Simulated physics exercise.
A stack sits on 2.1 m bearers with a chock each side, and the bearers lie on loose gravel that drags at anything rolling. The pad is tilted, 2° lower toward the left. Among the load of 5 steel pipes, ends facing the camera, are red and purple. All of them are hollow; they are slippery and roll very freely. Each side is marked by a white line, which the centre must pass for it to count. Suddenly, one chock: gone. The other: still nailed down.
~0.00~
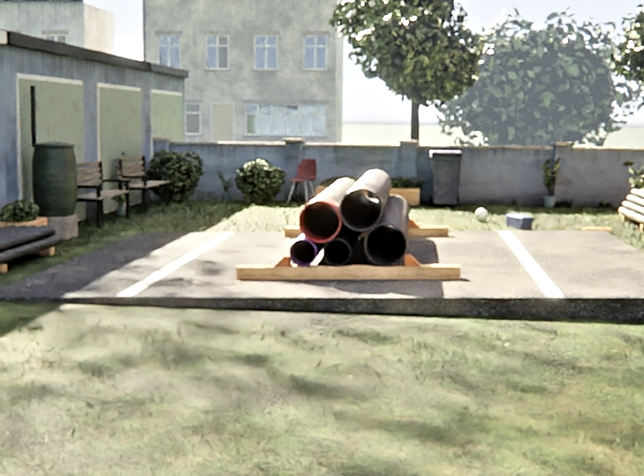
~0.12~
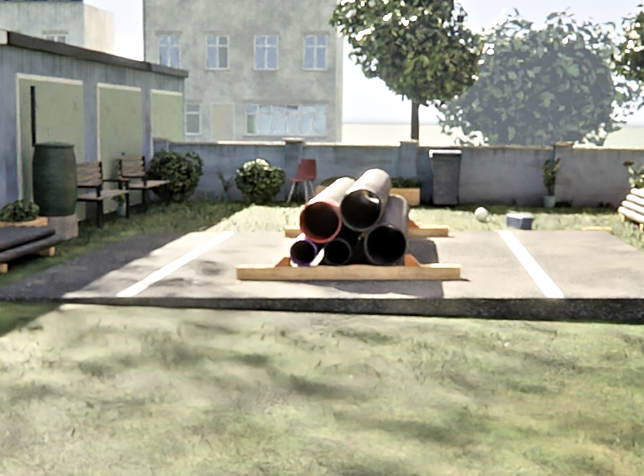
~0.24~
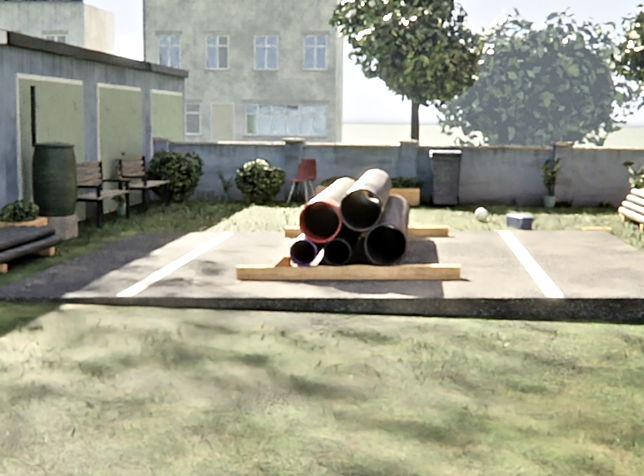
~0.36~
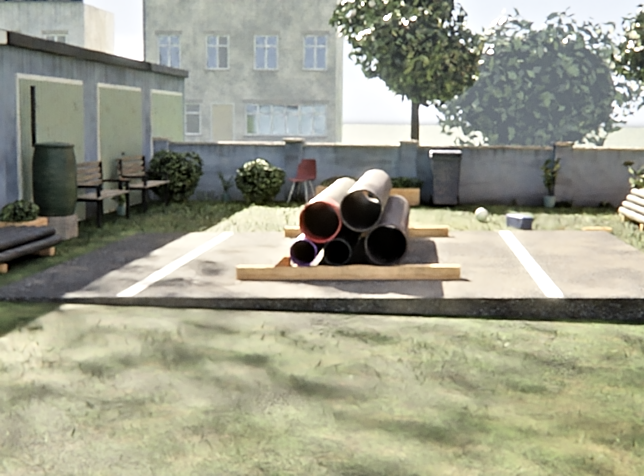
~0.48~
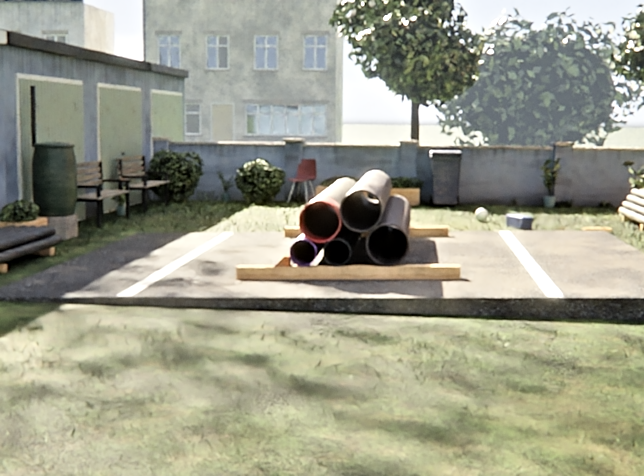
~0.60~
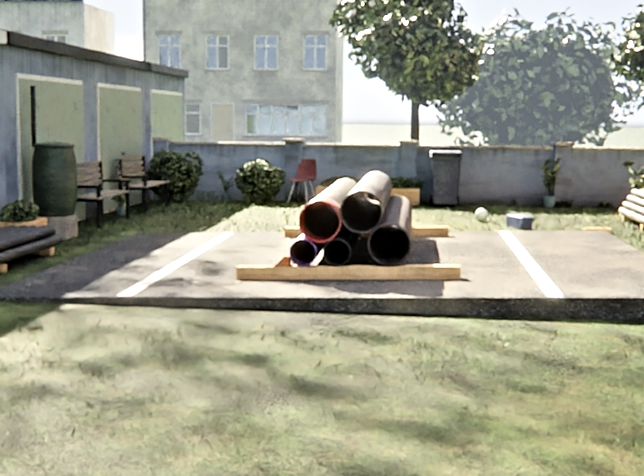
In a sunlit yard, stacked hollow pipes, one rimmed red and another purple, resting on timber bearers with barely any movement.
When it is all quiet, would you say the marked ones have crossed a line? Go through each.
Red no, it has not; purple no, it has not.
By 0.9 s, red is up on others, 80 cm from the bearers' left end; purple is on the bearers, 65 cm from the bearers' left end; 0 over a line so far.
Finally (4.1 s), red is up on others, 80 cm from the bearers' left end; purple is on the bearers, 65 cm from the bearers' left end; 0 over a line so far.
